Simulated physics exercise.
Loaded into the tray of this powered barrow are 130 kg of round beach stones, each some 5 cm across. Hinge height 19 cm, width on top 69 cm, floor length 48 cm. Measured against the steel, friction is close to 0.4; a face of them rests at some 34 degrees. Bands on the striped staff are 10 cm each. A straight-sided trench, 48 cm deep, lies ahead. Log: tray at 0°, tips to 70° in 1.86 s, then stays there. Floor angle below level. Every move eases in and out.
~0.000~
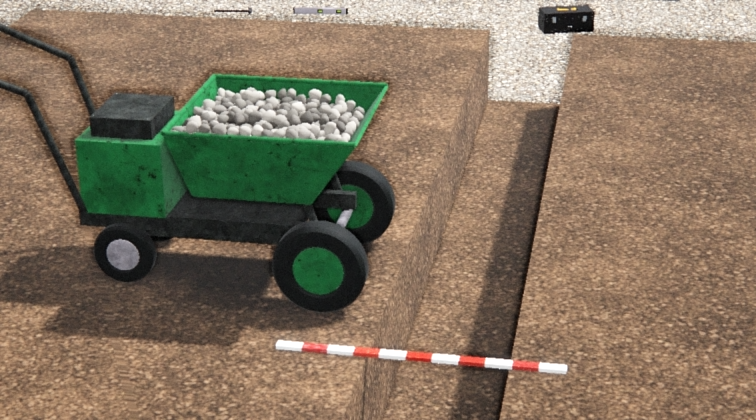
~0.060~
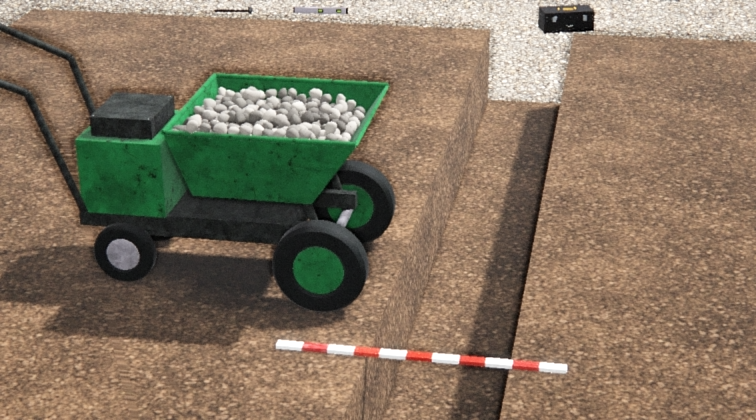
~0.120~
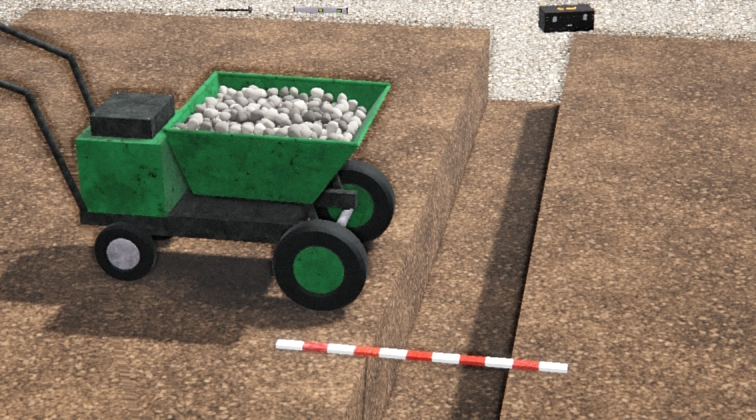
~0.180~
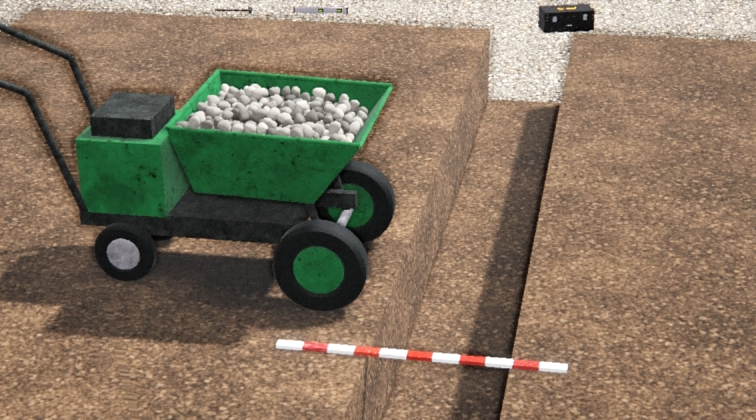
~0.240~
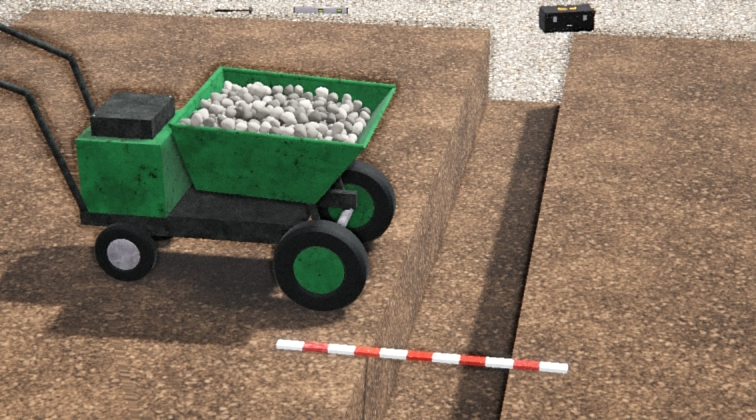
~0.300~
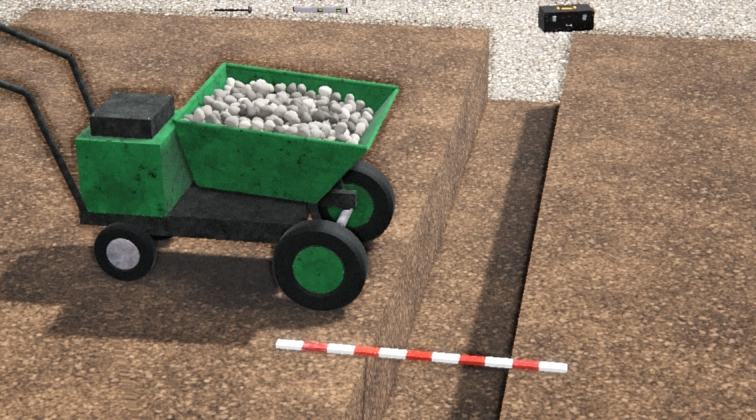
In this clip, a green powered barrow loaded with rounded grey and white stones stands on brown soil beside a straight trench and a red-and-white striped staff, while its tray slowly tilts slightly down toward the right.
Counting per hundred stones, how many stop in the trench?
Some 70.
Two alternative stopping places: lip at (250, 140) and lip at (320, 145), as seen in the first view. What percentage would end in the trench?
It comes to about 100 and 100 in a hundred.
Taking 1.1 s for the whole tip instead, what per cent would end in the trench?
Near 60 per cent.
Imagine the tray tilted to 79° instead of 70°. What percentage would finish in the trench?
About 70 per cent would end up in the trench.
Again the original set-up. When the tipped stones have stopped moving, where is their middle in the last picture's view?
Roughly at pixel (500, 367).
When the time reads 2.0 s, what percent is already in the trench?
About 35 per cent by then.
After 1.4 s the floor is at 59°; 96 % in the tray, 4 % in the trench; the foremost stones are at (502, 255).
After 2.0 s the floor is at 70°; 41 % in the tray, 35 % in the trench, 24 % past the trench; the foremost stones are at (642, 282).
After 2.3 s the floor is at 70°; 18 % in the tray, 51 % in the trench, 31 % past the trench; the foremost stones are at (707, 304).
After 4.3 s the floor is at 70°; 0 % in the tray, 70 % in the trench, 30 % past the trench; the foremost stones are at (726, 306).
